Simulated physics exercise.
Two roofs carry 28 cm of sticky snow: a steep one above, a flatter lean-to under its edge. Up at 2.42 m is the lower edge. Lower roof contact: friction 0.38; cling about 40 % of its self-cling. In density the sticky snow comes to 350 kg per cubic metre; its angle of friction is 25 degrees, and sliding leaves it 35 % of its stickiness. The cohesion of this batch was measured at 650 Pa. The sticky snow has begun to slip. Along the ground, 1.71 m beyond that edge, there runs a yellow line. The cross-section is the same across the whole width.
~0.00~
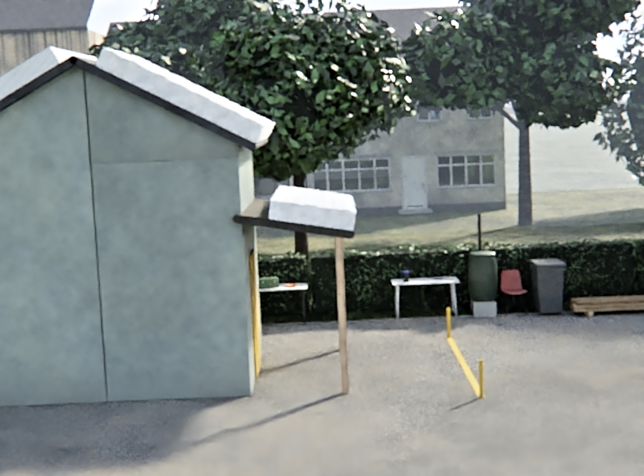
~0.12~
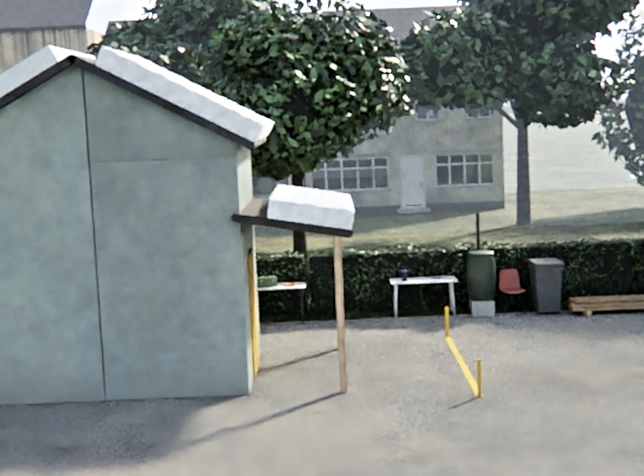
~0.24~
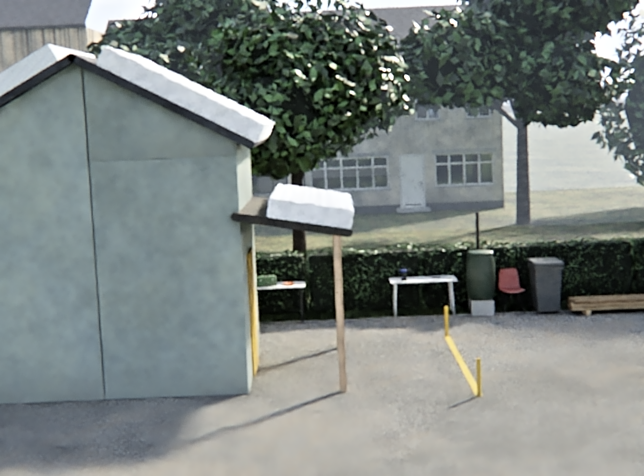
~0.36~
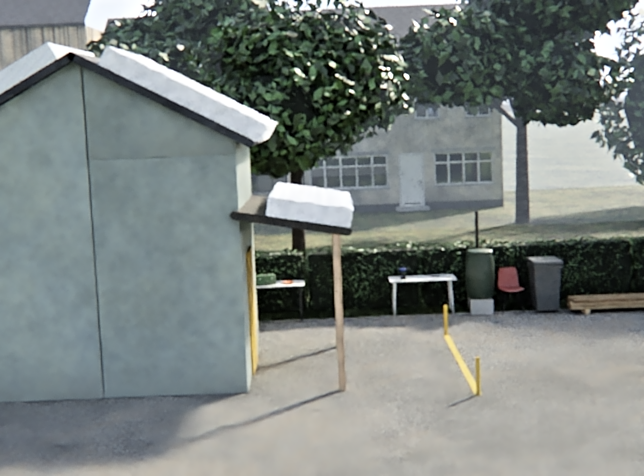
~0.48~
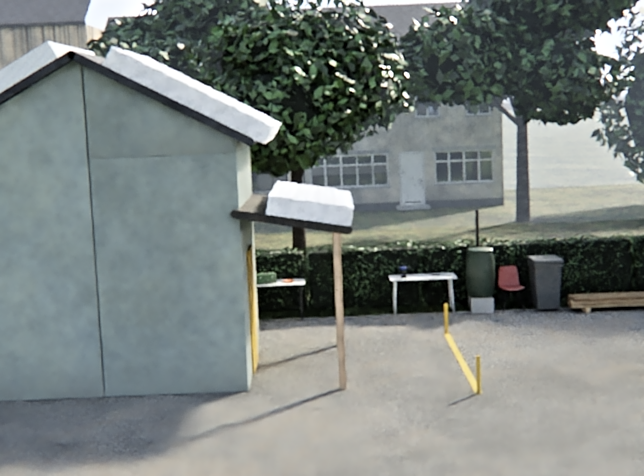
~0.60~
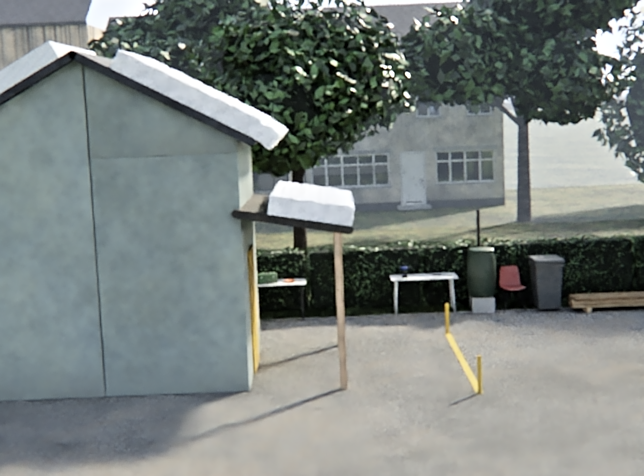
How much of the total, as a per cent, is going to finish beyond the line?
I would expect close to 20 percent of the snow beyond the line.
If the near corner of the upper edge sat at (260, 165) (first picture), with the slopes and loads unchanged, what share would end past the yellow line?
Result: Near 3 %.
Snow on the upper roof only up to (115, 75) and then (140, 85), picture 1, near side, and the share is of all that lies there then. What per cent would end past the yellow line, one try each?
First try roughly 12 %, second roughly 5 %.
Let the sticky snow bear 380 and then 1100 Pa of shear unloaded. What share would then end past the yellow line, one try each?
Respectively, close to 30 % and close to 3 %.
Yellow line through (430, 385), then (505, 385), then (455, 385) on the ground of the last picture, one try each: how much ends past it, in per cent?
One by one: 40 in a hundred, 14 in a hundred, 30 in a hundred.
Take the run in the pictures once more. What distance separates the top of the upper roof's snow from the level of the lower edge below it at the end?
About 0.6 m above the lower edge.
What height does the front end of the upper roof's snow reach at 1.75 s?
About 2.8 m.
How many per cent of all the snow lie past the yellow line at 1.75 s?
I'd put it at roughly 0 %.
After 1.13 s, none is below the lower edge and 0 % is past the line.
After 1.75 s, none is below the lower edge and 0 % is past the line.
After 2.38 s, 33 % is below the lower edge and 0 % is past the line.
After 3.00 s, 65 % is below the lower edge and 19 % is past the line.
After 3.80 s, 66 % is below the lower edge and 20 % is past the line.
